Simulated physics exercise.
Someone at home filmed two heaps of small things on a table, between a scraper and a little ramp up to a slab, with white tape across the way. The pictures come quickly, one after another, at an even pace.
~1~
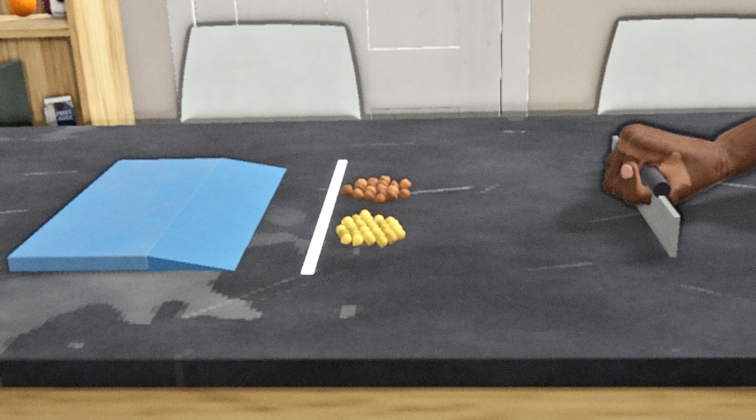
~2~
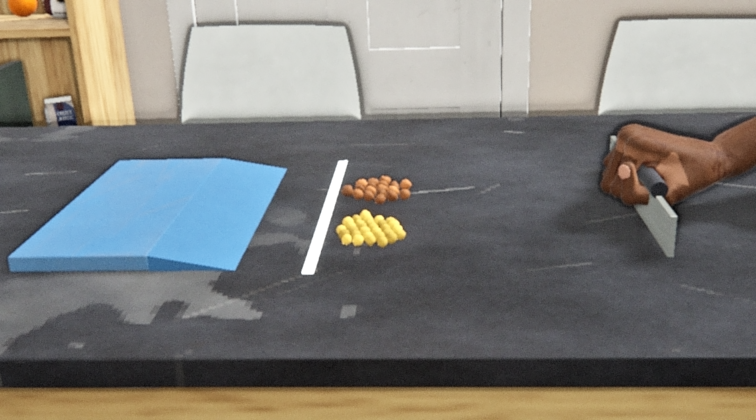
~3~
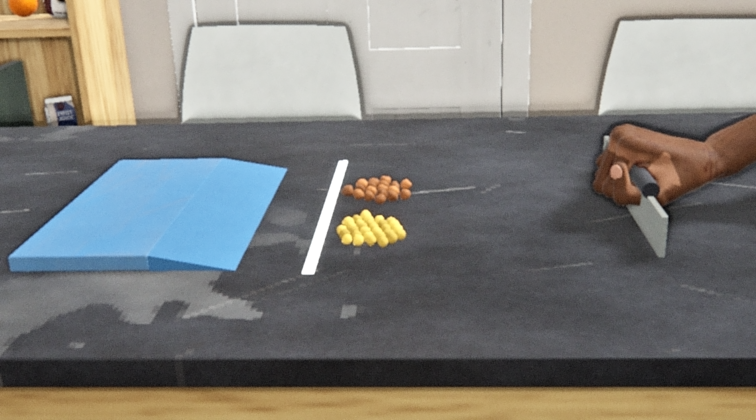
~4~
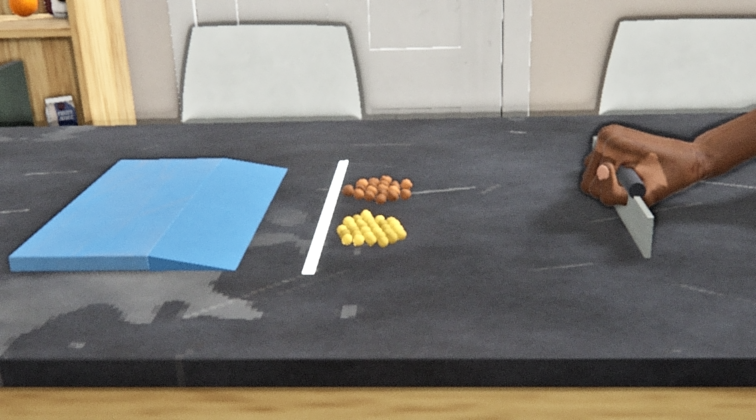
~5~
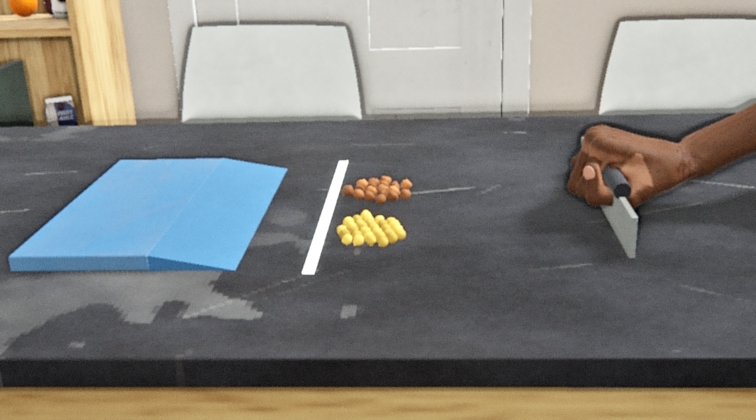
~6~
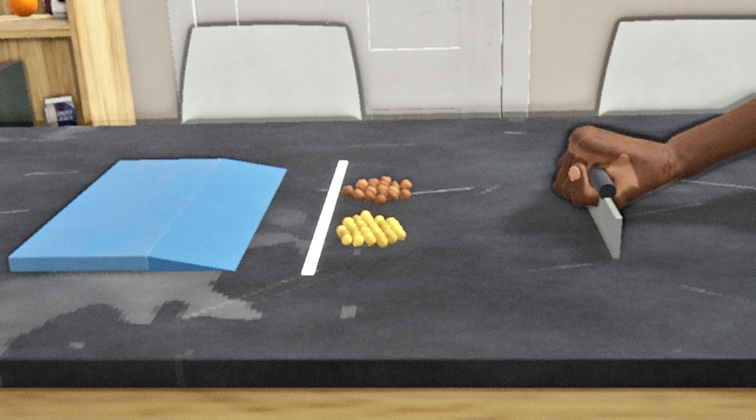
The video shows a hand holding a scraper upright on a dark table and sliding it slowly left, while two small heaps, one brown and one yellow, lie still beside white tape and a blue ramped slab.
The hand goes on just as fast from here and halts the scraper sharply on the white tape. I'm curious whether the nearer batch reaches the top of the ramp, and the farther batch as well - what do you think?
I think the nearer batch never gets there; the farther batch never gets there.
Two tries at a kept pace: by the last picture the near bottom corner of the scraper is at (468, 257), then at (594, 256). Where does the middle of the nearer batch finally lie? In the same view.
The middle stops roughly at (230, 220) the first time and at (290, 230) the second time.
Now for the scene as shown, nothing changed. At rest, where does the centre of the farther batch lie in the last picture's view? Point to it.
I'd say somewhere about (283, 194).
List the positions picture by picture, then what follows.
In the first picture, scraper at (670, 228), at rest; white tape at (341, 165); top of the ramp at (153, 248); nearer batch at (364, 232), some puffed corn balls; farther batch at (382, 190), a few hazelnuts.
In the second picture, scraper at (667, 228); farther batch at (382, 190).
In the third picture, scraper at (658, 228); nearer batch at (365, 232).
In the fourth picture, scraper at (644, 228); farther batch at (383, 190).
In the fifth picture, scraper at (629, 229); nearer batch at (365, 232).
In the sixth picture, scraper at (614, 229); white tape at (342, 166); top of the ramp at (153, 248); nearer batch at (365, 232); farther batch at (383, 190).
Then, 0.63 s after the last picture, scraper still moving, near (451, 174); nearer batch all short of the ramp; farther batch all short of the ramp.
Then, 1.28 s after the last picture, scraper stopped at the white tape; nearer batch all short of the ramp; farther batch all short of the ramp.
At rest, scraper stopped at the white tape; nearer batch none past the top, all short of the ramp; farther batch none past the top, all short of the ramp.
